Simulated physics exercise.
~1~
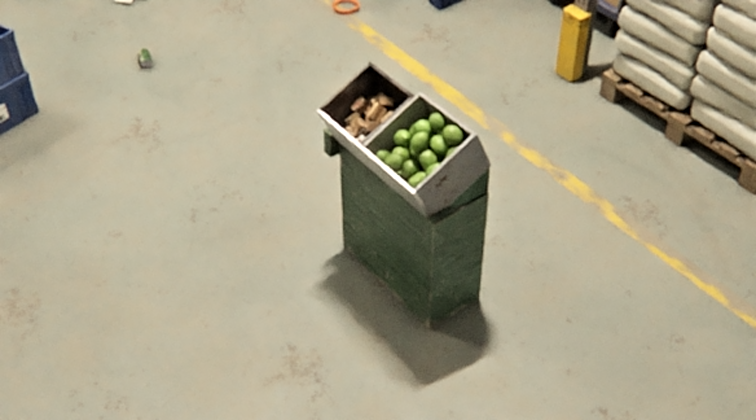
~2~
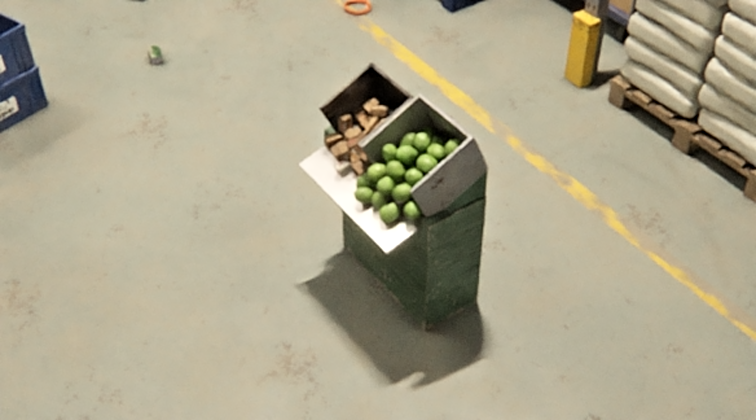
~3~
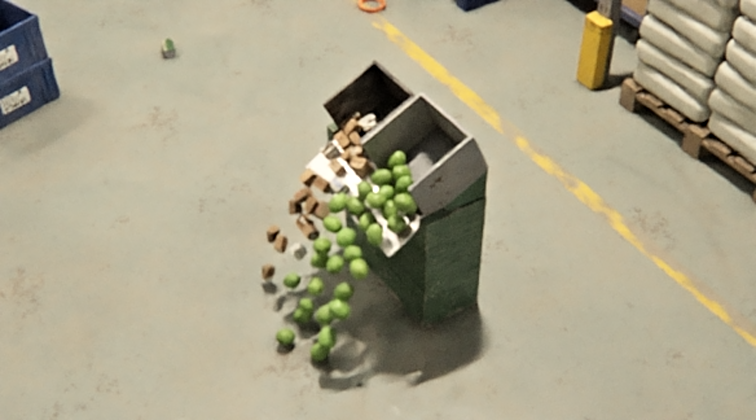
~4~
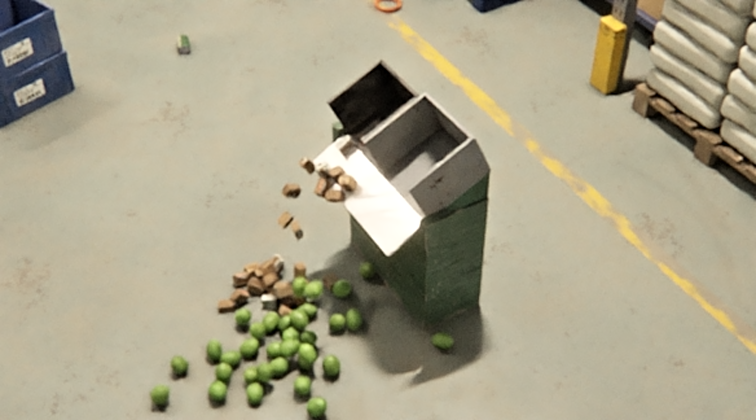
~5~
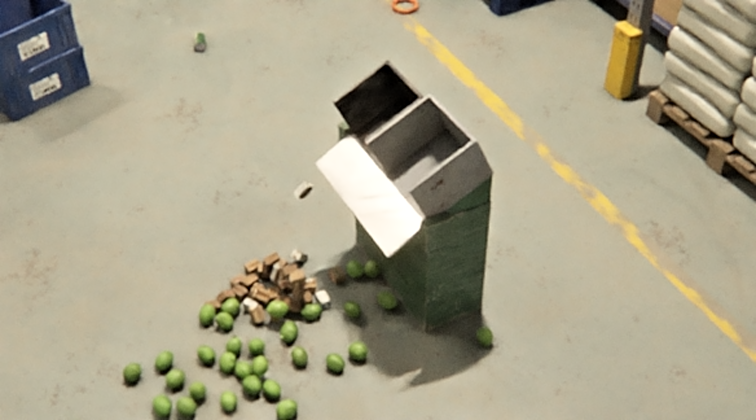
A green stand held two tilted open bins, one of limes and one of little brown parcels, until the front flap dropped and both loads tumbled down to the left, ending scattered and piled on the floor with the bins emptied.
